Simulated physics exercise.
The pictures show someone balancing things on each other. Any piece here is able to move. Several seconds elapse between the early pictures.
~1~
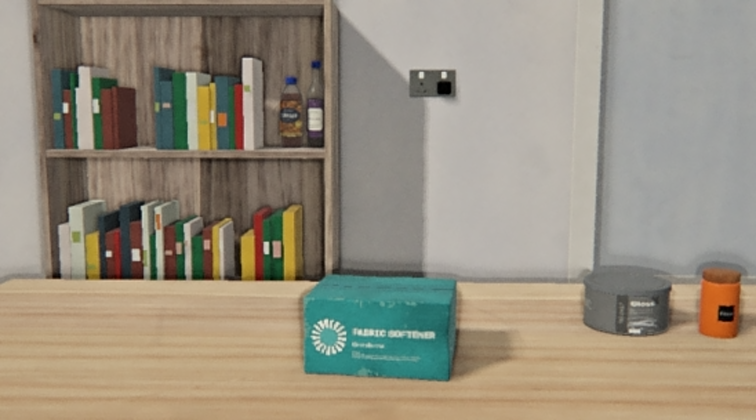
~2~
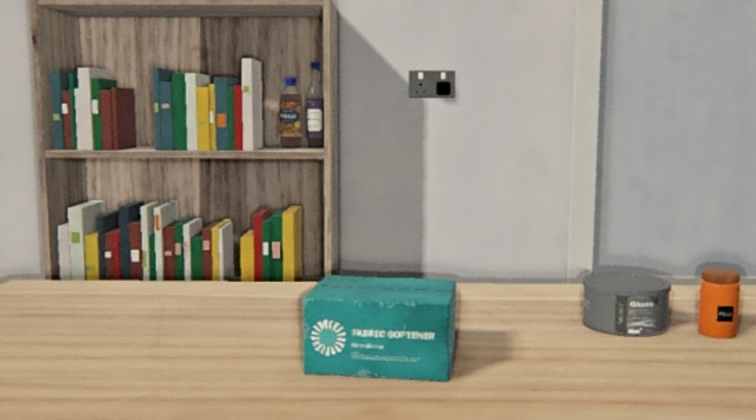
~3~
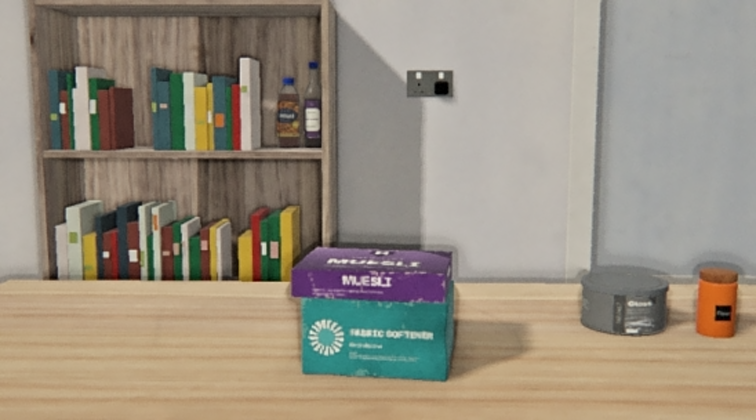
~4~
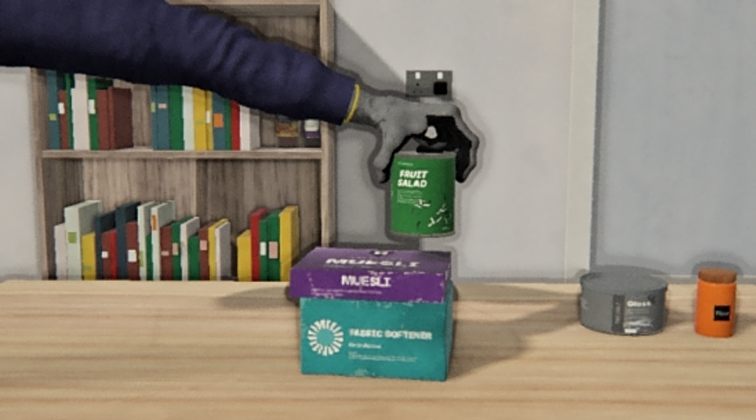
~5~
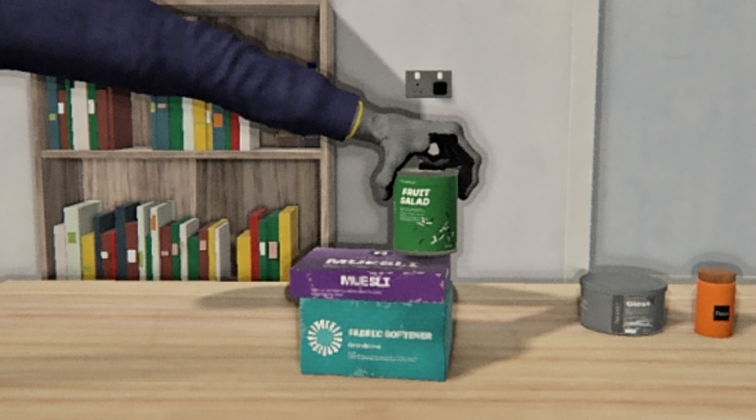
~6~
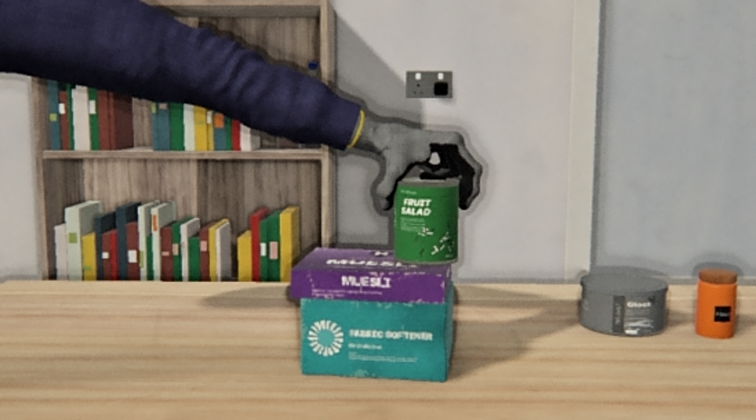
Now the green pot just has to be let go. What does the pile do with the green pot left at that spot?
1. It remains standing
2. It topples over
1, it remains standing.
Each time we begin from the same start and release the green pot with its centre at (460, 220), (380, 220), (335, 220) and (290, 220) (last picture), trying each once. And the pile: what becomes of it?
Try one: It topples; try two: It stands firm; try three: It stands firm; try four: It topples.
Then, 0.40 s past the last view, nothing moves.
Then, 0.70 s past the last view, green pot resting near (426, 220).
Finally, all 5 still in place. Final places as the last picture's camera would see them, green pot near (426, 220). The pile holds.
